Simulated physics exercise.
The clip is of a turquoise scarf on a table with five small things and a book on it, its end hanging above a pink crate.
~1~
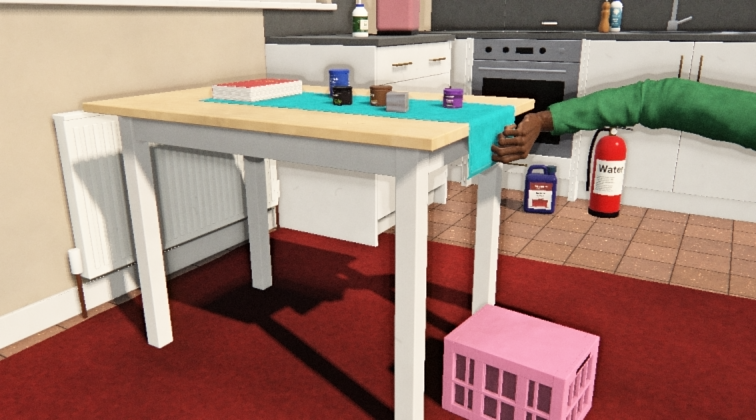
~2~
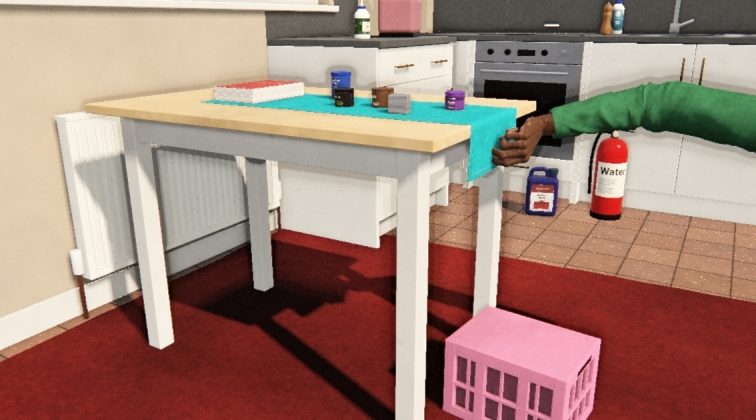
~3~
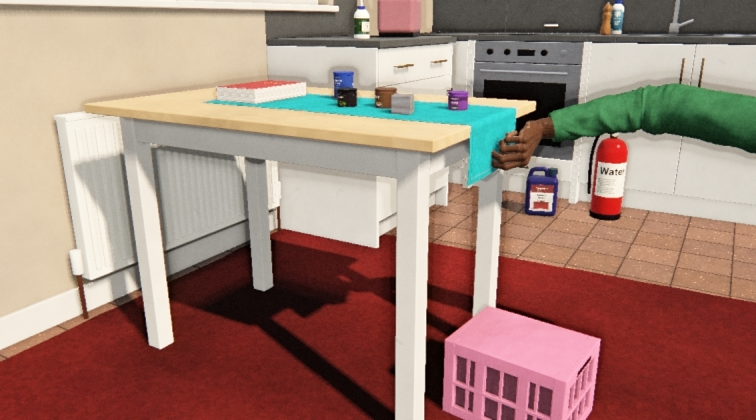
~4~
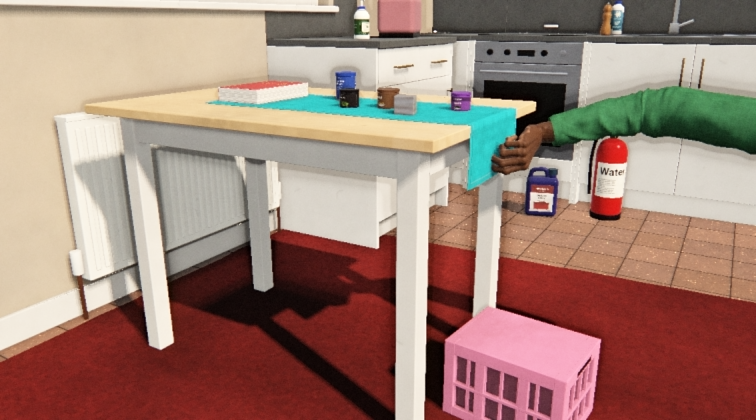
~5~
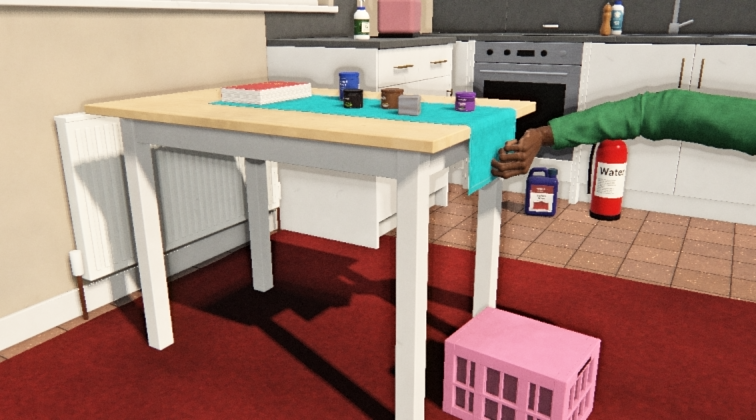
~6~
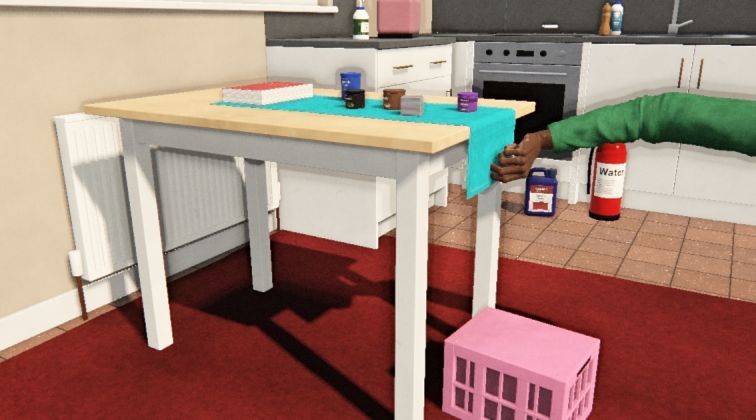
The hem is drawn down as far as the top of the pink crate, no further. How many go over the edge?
The answer is four.
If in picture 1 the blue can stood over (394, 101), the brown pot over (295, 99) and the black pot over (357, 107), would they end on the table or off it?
The blue can tumbles off; the brown pot remains up; the black pot drops off.
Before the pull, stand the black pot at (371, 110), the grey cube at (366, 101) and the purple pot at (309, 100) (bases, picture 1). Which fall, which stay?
The black pot goes over, the grey cube is carried off, the purple pot holds on.
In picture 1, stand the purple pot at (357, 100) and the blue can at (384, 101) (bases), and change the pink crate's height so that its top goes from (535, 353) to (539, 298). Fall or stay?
The purple pot stays on, the blue can survives.
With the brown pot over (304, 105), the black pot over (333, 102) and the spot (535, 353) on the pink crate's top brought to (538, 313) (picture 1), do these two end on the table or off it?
The brown pot remains up, the black pot stays on.
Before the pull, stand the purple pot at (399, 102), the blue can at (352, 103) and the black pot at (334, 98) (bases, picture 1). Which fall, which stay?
The purple pot is carried off, the blue can is carried off, the black pot stays on.
Soon after, hem near (490, 240); purple pot gone.
After that, hem near (490, 283); purple pot and grey cube gone.
And then, hem on the crate; purple pot, grey cube, brown pot and black pot gone.
In the end, hem on the crate; purple pot, grey cube, brown pot and black pot gone. Over the edge go four.
